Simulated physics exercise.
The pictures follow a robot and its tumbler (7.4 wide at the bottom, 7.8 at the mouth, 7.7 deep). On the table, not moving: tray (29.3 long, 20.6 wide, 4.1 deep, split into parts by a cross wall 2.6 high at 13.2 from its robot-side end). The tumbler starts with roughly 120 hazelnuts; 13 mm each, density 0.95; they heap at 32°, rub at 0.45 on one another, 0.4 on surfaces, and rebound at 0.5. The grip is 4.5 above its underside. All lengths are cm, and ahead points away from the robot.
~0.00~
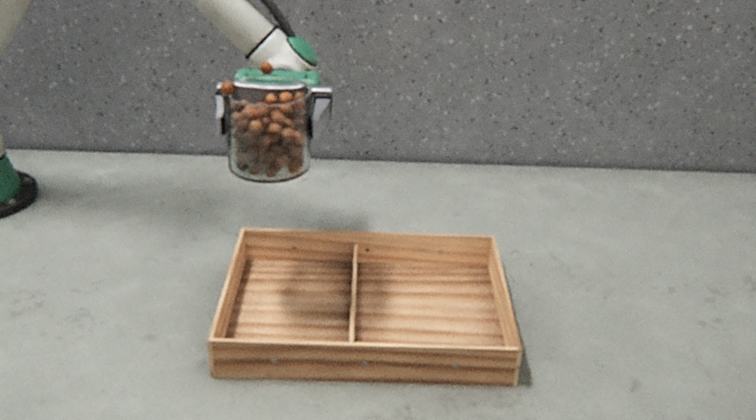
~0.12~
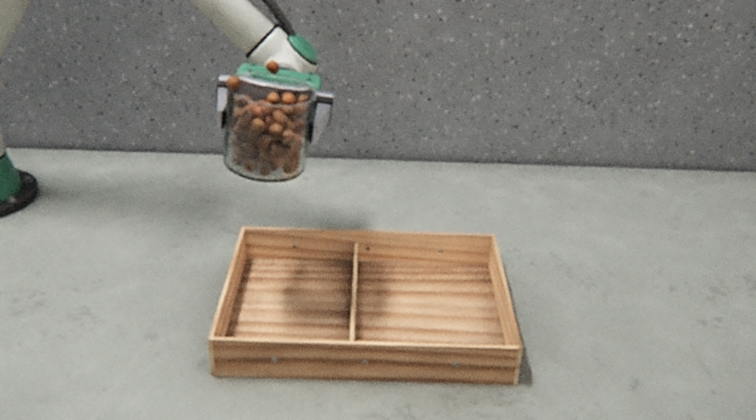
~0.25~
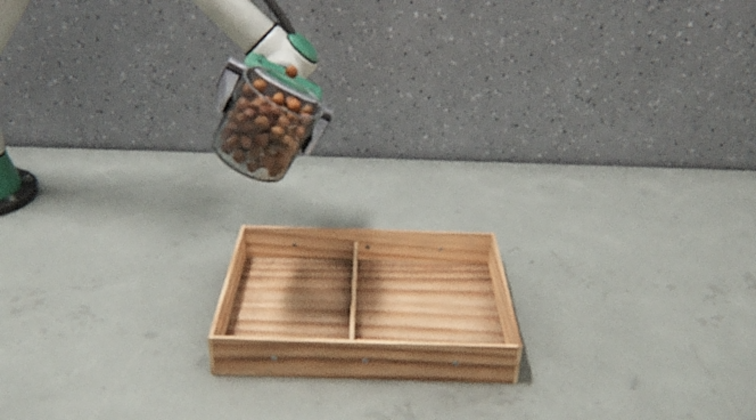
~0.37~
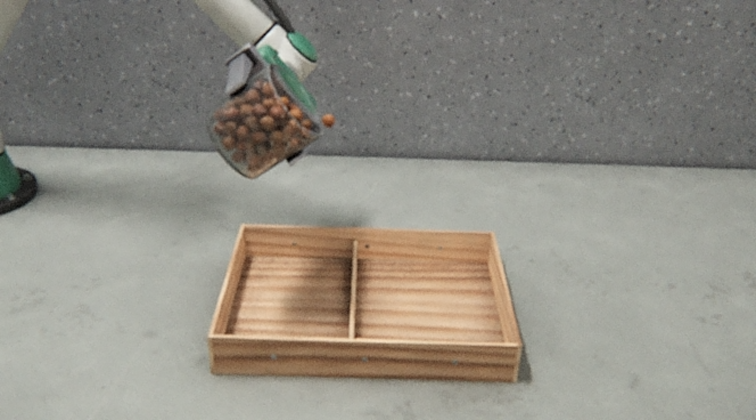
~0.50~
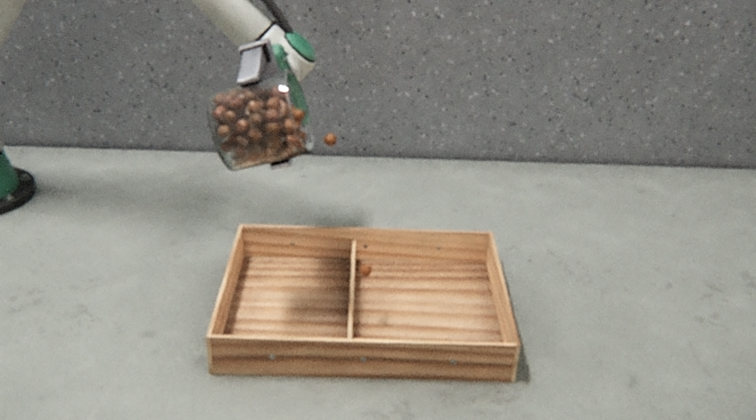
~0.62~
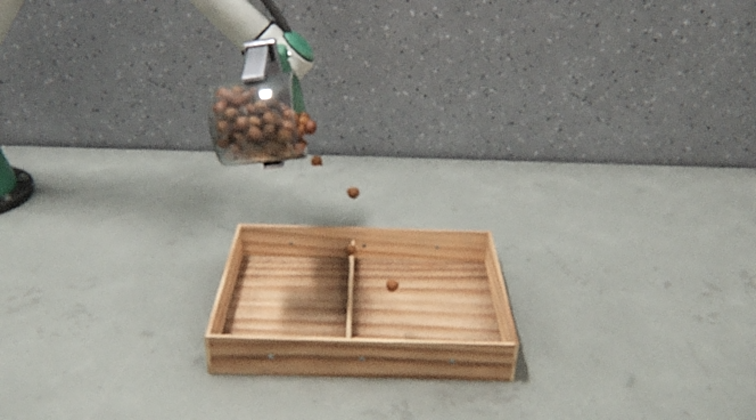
A robot arm tilts a clear tumbler of hazelnuts rightward, and a few drop toward the divided wooden tray.
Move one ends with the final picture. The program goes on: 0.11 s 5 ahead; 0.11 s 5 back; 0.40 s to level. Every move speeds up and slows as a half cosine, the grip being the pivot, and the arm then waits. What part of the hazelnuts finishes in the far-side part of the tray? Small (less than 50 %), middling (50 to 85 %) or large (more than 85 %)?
Share in the far-side part of the tray: Middling (50 to 85 %).
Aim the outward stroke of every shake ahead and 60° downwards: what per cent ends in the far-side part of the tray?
About 15 per cent.
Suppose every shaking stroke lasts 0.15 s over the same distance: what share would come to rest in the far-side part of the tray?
It would be near 40 per cent.
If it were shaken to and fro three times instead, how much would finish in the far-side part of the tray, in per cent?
In that case some 80 per cent.
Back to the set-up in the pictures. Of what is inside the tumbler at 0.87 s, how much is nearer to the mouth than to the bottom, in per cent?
Some 75 per cent.
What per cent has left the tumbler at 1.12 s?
About 75 per cent by then.
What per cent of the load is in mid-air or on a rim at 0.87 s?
Roughly 64 per cent.
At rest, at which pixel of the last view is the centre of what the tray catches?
Around (444, 304).
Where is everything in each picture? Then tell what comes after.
In the first frame, tumbler middle at (269, 130), level; upper third of the load around (266, 114), from x 225 to 300, top at y 70; 122 in the tumbler.
In the second frame, tumbler middle at (268, 129), tilted 8° forward; upper third of the load around (266, 113), from x 235 to 305, top at y 65.
In the third frame, tumbler middle at (266, 126), tilted 28° forward; upper third of the load around (260, 111), from x 225 to 305, top at y 70.
In the fourth frame, tumbler middle at (263, 124), tilted 52° forward; upper third of the load around (257, 107), from x 220 to 330, top at y 85.
In the fifth frame, tumbler middle at (260, 122), tilted 72° forward; upper third of the load around (253, 106), from x 220 to 365, top at y 90; 121 in the tumbler, 1 in the far-side part.
In the sixth frame, tumbler middle at (258, 120), tilted 80° forward; upper third of the load around (246, 108), from x 220 to 390, top at y 90; 118 in the tumbler, 1 in the robot-side part, 1 in the far-side part, 2 in flight or on a rim.
By 0.87 s, tilted 79° forward, highest piece 22 above the table; 37 in the tumbler, 6 in the far-side part, 1 in the robot-side part, 78 in flight or on a rim.
By 1.12 s, tilted 18° forward, highest piece 24 above the table; 78 in the far-side part, 29 in the tumbler, 15 in the robot-side part.
By 1.44 s, level, highest piece 22 above the table; 76 in the far-side part, 29 in the tumbler, 15 in the robot-side part, 2 on the table or floor.
By 2.49 s, level, highest piece 22 above the table; 76 in the far-side part, 29 in the tumbler, 15 in the robot-side part, 2 on the table or floor.
Final count, 76 in the far-side part, 29 in the tumbler, 15 in the robot-side part, 2 on the table or floor. That is 62 % in the far-side part of the tray.
